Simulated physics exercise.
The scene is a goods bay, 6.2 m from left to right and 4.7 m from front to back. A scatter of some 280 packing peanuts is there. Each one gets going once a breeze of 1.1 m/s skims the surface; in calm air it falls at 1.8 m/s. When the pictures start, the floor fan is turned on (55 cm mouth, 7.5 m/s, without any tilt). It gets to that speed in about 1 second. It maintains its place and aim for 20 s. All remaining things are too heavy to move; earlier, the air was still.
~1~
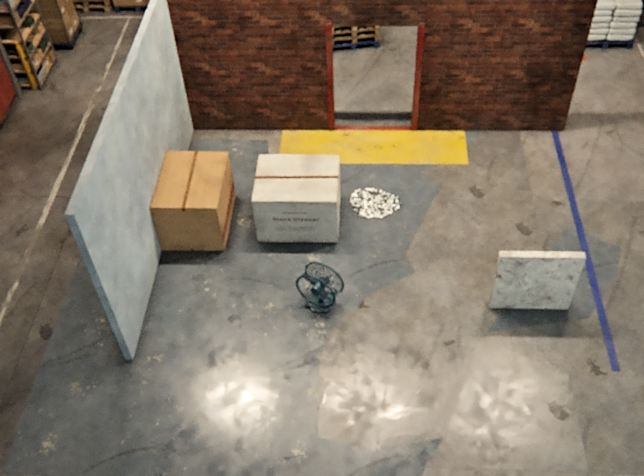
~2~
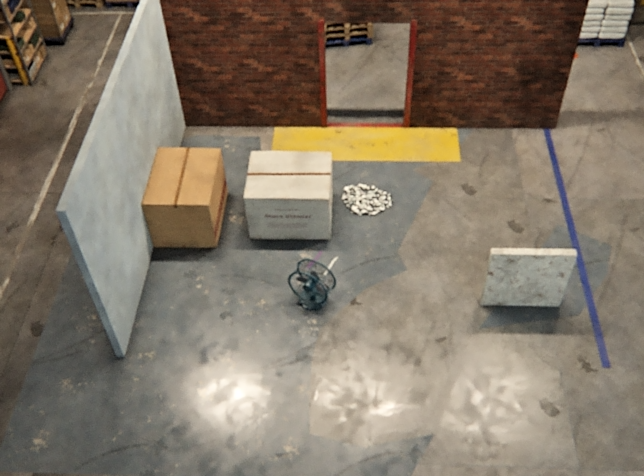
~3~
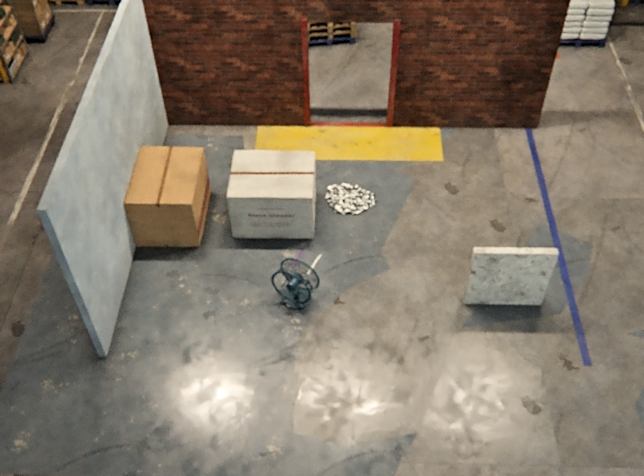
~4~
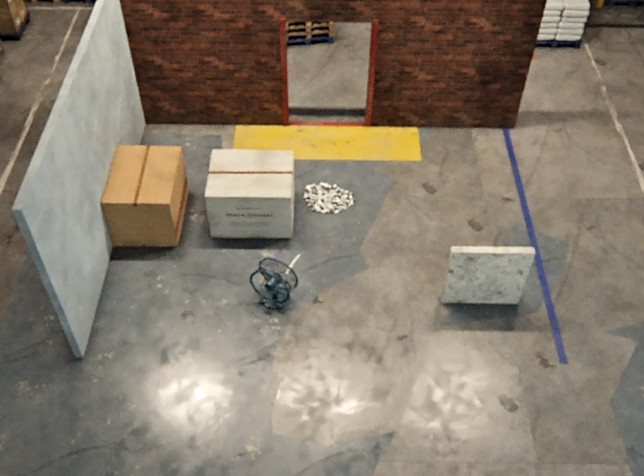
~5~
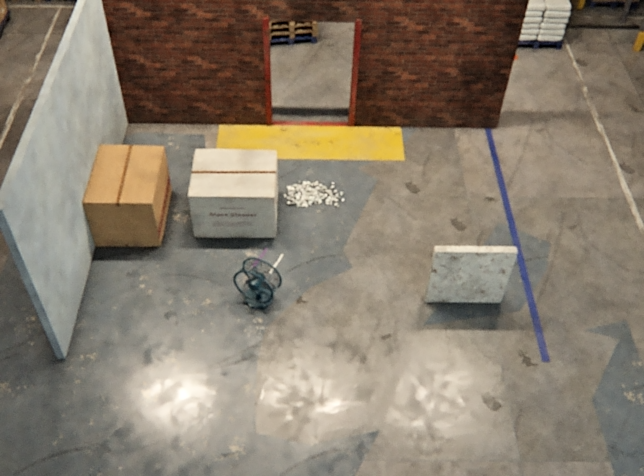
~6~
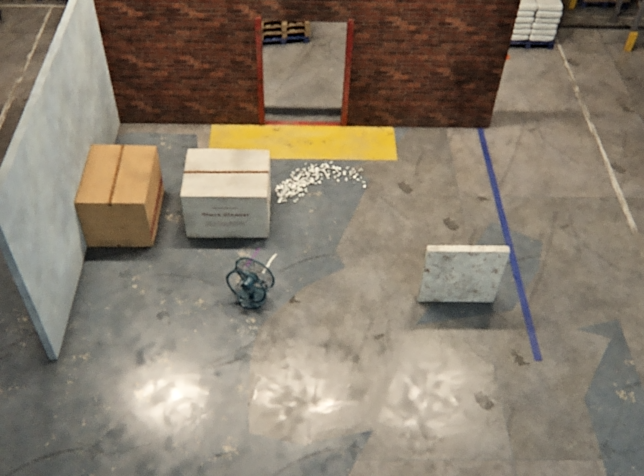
White packing peanuts lie still on the grey floor of a goods bay, seen from high above, while the view drifts right and the scene slides left. A dark floor fan stands before them, with brown and white cartons by a pale panel at left, a brick wall with a red gateway and yellow bay behind, and a pale slab beside a blue line at right. Late on, the peanuts shift and spread back and to the right.
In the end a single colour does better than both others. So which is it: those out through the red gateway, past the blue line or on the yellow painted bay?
The red one.
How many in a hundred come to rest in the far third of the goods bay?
Something close to 3 % ends up there.
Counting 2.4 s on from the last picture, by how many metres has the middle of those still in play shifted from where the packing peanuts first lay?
I'd put it at close to 2.0 m.
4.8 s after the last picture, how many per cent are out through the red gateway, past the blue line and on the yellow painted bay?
Shares come out near 80 % for red, 15 % for blue and 4 % for yellow.
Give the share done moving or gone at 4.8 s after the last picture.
It comes out at some 90 %.
Then, 2.4 s after the last picture the count stands so, 75 % are out through the red gateway, 8 % on the yellow painted bay and 15 % past the blue line; the middle of those still in play is near (284, 118).
Then, 4.8 s after the last picture the count stands so, 79 % are out through the red gateway, 4 % on the yellow painted bay and 16 % past the blue line.
Then, 9.4 s after the last picture the count stands so, 81 % are out through the red gateway, 3 % on the yellow painted bay and 16 % past the blue line.
Then, 18.4 s after the last picture, at the end, 81 % are out through the red gateway, 3 % on the yellow painted bay and 16 % past the blue line.
